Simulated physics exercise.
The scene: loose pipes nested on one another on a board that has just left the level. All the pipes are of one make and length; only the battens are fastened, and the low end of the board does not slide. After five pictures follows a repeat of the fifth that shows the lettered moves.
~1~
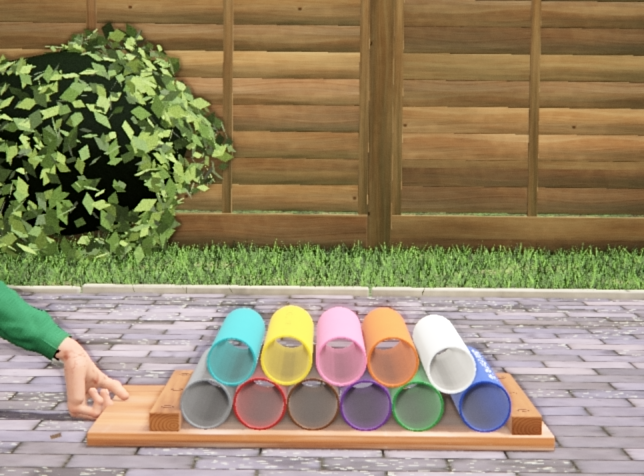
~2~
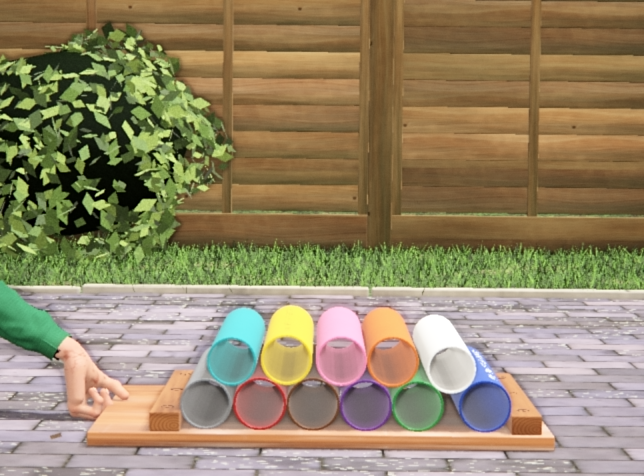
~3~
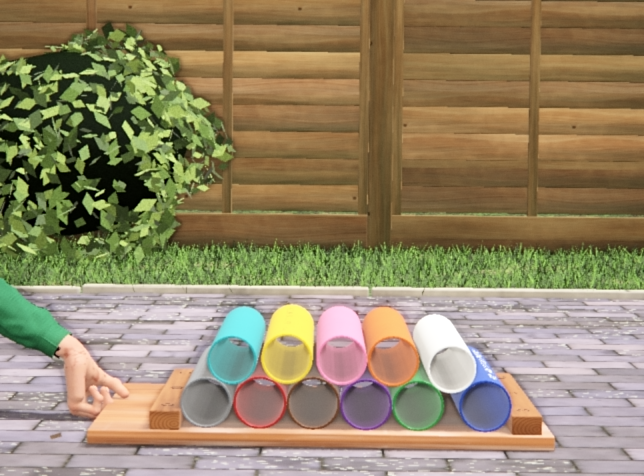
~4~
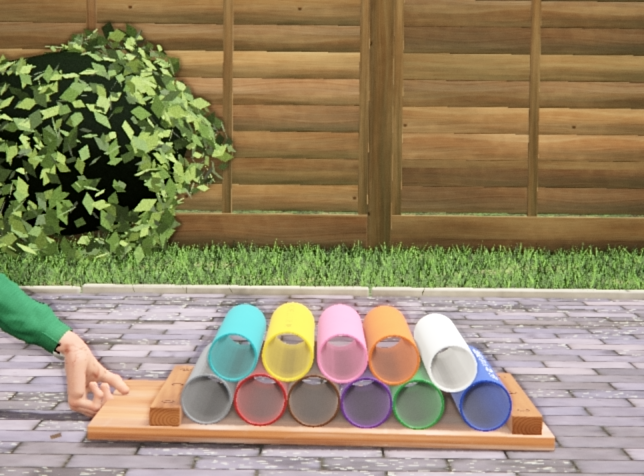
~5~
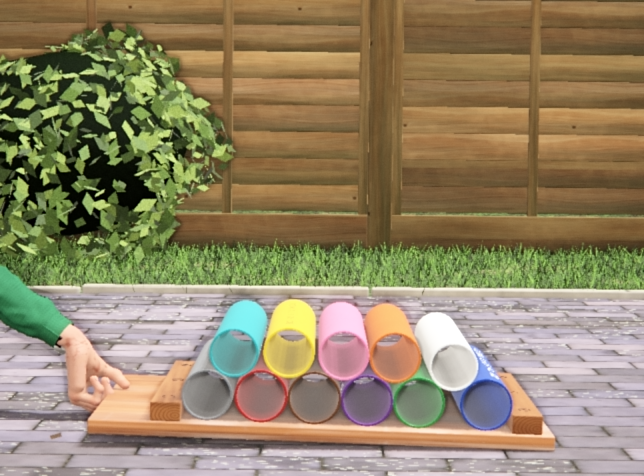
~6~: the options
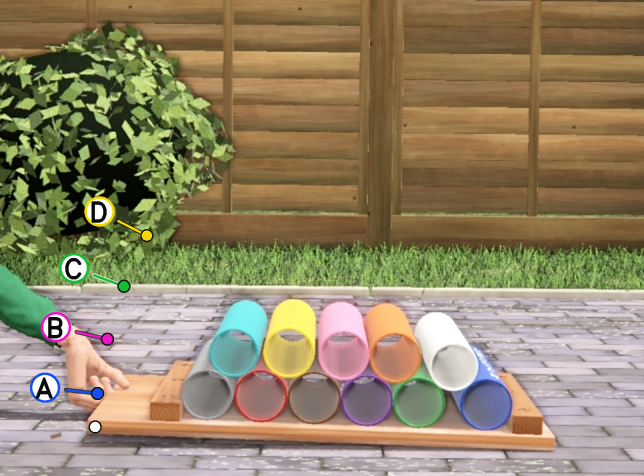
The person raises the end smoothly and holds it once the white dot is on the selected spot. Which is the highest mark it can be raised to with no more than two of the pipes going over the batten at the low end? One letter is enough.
D is the limit.
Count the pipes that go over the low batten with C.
The count is none.
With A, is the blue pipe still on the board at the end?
Yes, with A.
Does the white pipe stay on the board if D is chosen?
Yes.
On the marked copy, A at (97, 394); B at (107, 339); C at (124, 286); D at (147, 236); the white dot at (95, 427).
With D. Early on, board at 16°.
Further on, board at 27°.
At the end, board at 27°, none over the low batten.
As for the rest, A none over the low batten; B none over the low batten; C none over the low batten.
